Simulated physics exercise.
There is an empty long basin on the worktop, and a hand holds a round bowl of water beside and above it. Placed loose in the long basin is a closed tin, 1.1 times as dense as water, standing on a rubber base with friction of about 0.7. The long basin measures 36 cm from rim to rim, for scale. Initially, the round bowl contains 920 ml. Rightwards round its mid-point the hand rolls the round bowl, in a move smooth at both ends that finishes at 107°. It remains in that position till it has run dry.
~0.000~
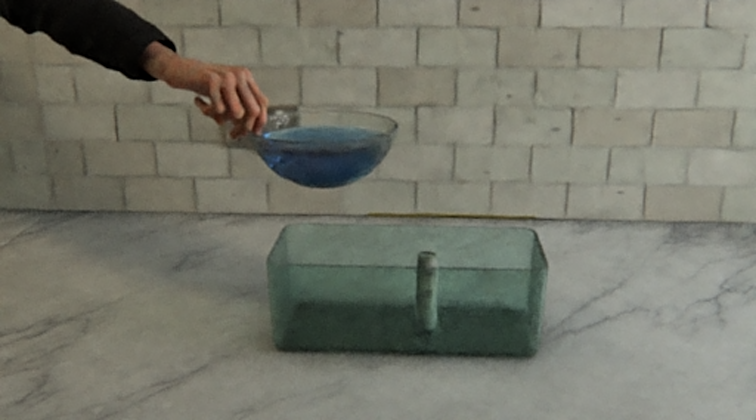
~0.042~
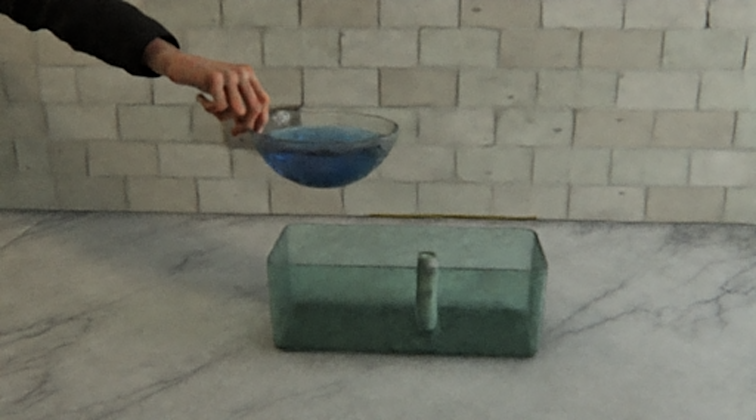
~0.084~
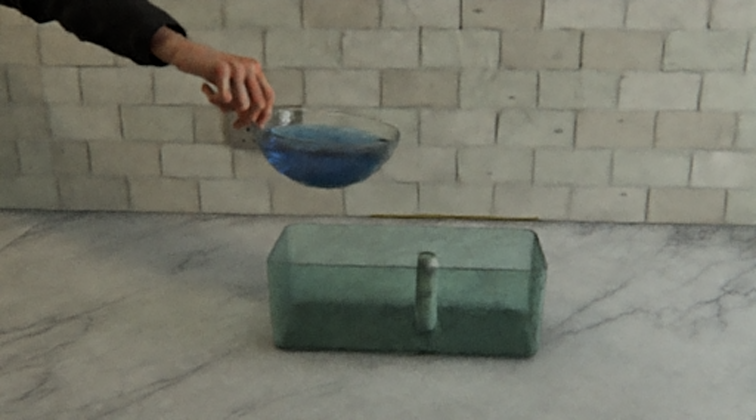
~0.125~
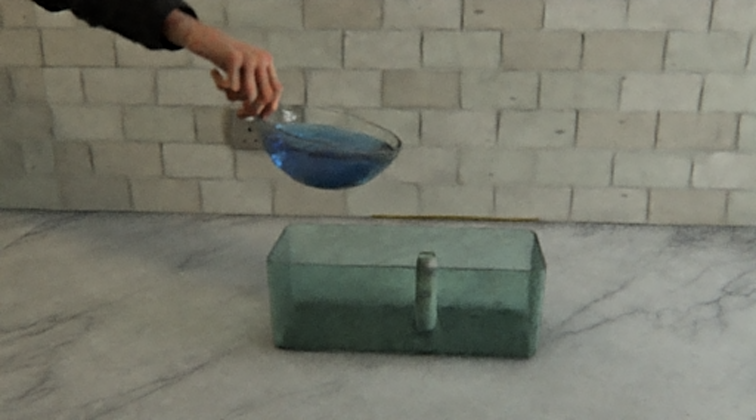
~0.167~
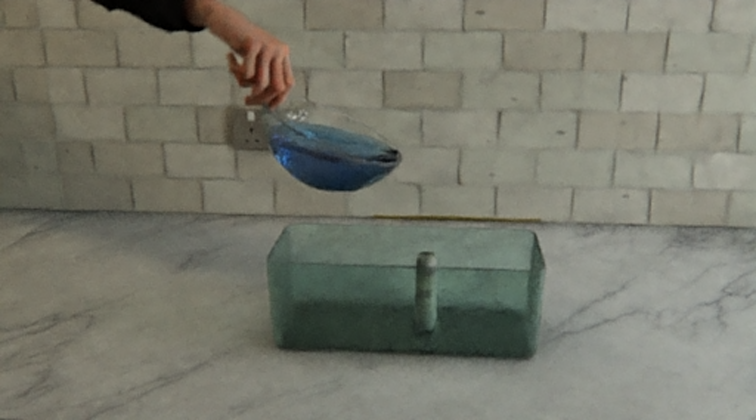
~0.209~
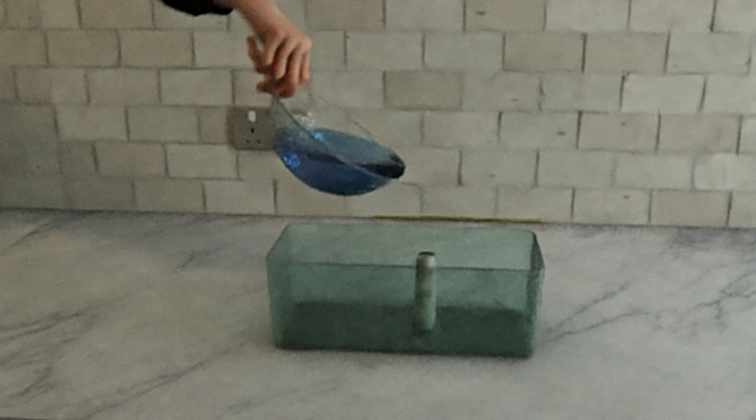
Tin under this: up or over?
It is going to fail.
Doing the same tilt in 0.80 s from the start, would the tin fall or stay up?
Result: Tin upright.
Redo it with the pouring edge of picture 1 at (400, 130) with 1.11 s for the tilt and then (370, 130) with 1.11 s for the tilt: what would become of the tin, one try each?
In the first try it remains standing; in the second it remains standing.
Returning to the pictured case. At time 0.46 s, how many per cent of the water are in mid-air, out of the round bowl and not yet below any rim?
16 %.
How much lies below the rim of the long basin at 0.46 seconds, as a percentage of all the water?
82 %, roughly.
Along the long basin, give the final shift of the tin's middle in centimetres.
Looks like roughly 9.0 cm in total.
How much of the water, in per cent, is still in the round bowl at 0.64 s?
I'd say some 0 per cent remains.
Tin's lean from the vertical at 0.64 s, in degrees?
Looks like some 10 degrees from vertical upright.
By 0.46 s the tilt is 102° and 1 per cent is still to pour; the tin stands where it began.
By 0.64 s the tilt is 107° and 0 per cent is still to pour; the tin leans 12°.
By 0.82 s the tilt is 107° and 0 per cent is still to pour; the tin leans 55°.
By 1.03 s the tilt is 107° and 0 per cent is still to pour; the tin lies on its side.
At rest the tin lies on its side.
